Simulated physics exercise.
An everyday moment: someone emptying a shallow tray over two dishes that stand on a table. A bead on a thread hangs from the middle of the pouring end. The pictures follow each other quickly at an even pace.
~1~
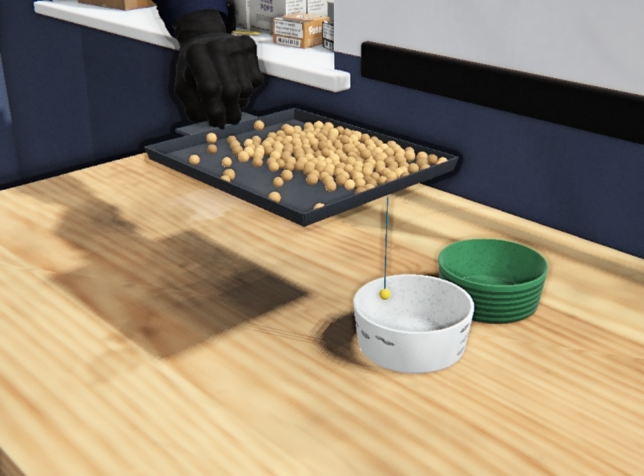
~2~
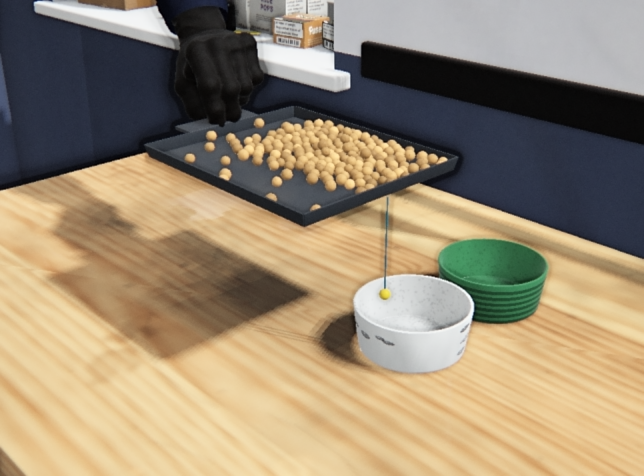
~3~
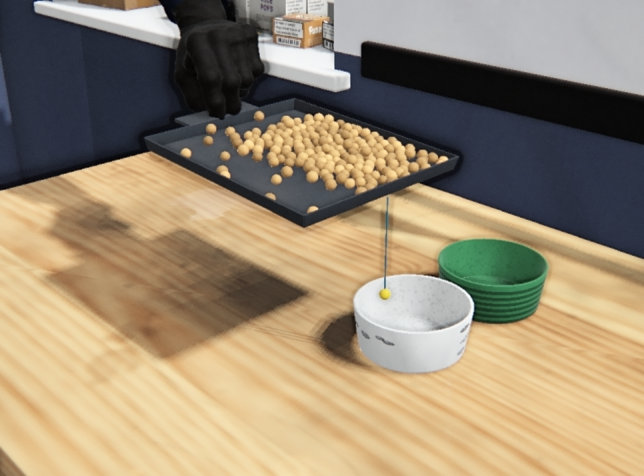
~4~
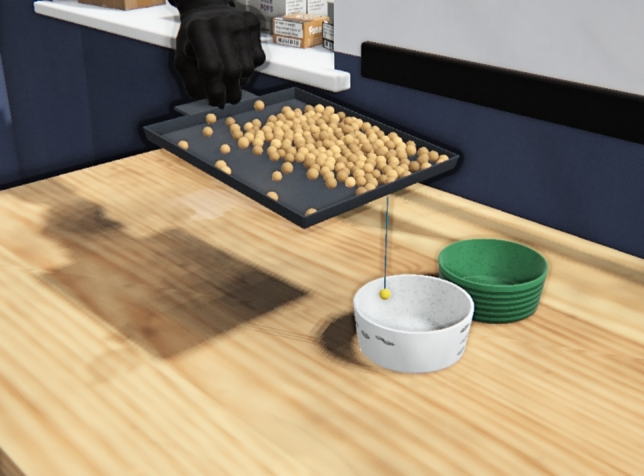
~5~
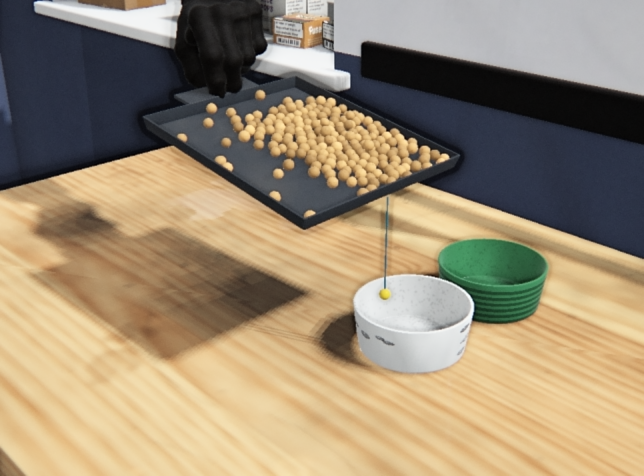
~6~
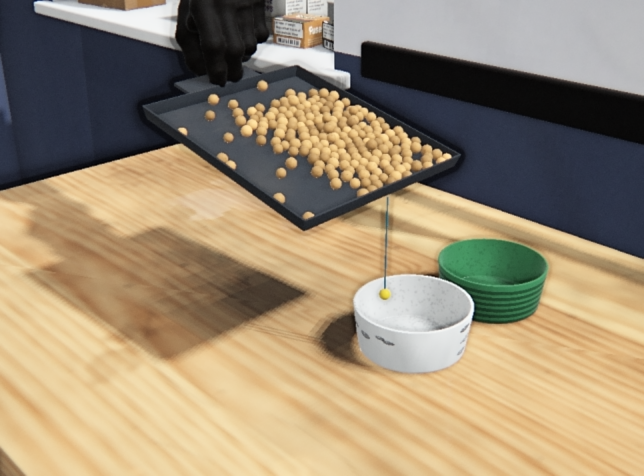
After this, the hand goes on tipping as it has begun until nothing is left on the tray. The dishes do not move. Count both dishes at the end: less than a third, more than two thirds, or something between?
In the dishes lies under a third of it.
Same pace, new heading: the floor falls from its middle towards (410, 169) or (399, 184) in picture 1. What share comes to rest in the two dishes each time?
First some 70, then 60 per cent.
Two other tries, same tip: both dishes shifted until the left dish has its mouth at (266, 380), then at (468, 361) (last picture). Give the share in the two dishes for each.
About 60 and 10 per cent.
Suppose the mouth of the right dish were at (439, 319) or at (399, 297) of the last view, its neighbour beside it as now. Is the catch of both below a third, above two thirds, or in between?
One: Above two thirds. Two: The middle third.
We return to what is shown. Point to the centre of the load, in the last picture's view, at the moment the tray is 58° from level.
Roughly at (369, 170).
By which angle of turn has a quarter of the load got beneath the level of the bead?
Roughly 70°.
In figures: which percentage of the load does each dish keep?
The left dish has 20 per cent, the right dish has 0.
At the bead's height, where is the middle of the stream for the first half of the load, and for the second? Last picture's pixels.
The first part at (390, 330); the rest at (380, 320).
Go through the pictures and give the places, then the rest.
In the first frame, corners of the pouring end at (304, 212) and (454, 157), level; middle of the load at (329, 156), round wooden beads; left dish at (458, 342); right dish at (536, 296); bead on its thread at (385, 294).
In the second frame, corners of the pouring end at (304, 212) and (454, 157), level; middle of the load at (329, 154).
In the third frame, corners of the pouring end at (304, 213) and (454, 156), tipped barely, lowest at the left corner; middle of the load at (330, 151).
In the fourth frame, corners of the pouring end at (305, 215) and (455, 155), tipped a little, lowest at the left corner; middle of the load at (330, 146).
In the fifth frame, corners of the pouring end at (305, 216) and (456, 155), tipped a little, lowest at the left corner; middle of the load at (331, 142).
In the sixth frame, corners of the pouring end at (305, 218) and (456, 154), tipped a little, lowest at the left corner; middle of the load at (334, 138), about half on the move; left dish at (458, 342); right dish at (536, 296).
Soon after the last picture, tray tipped steeply; most on the tray; a small part outside both; a small part in the air.
A little later, tray tipped right over; about a quarter in the left dish; most outside both; a small part in the air.
Later still, tray tipped past a quarter turn; about a quarter in the left dish; most outside both.
By the end, tray tipped past a quarter turn; about a quarter in the left dish; none in the right dish; most outside both.
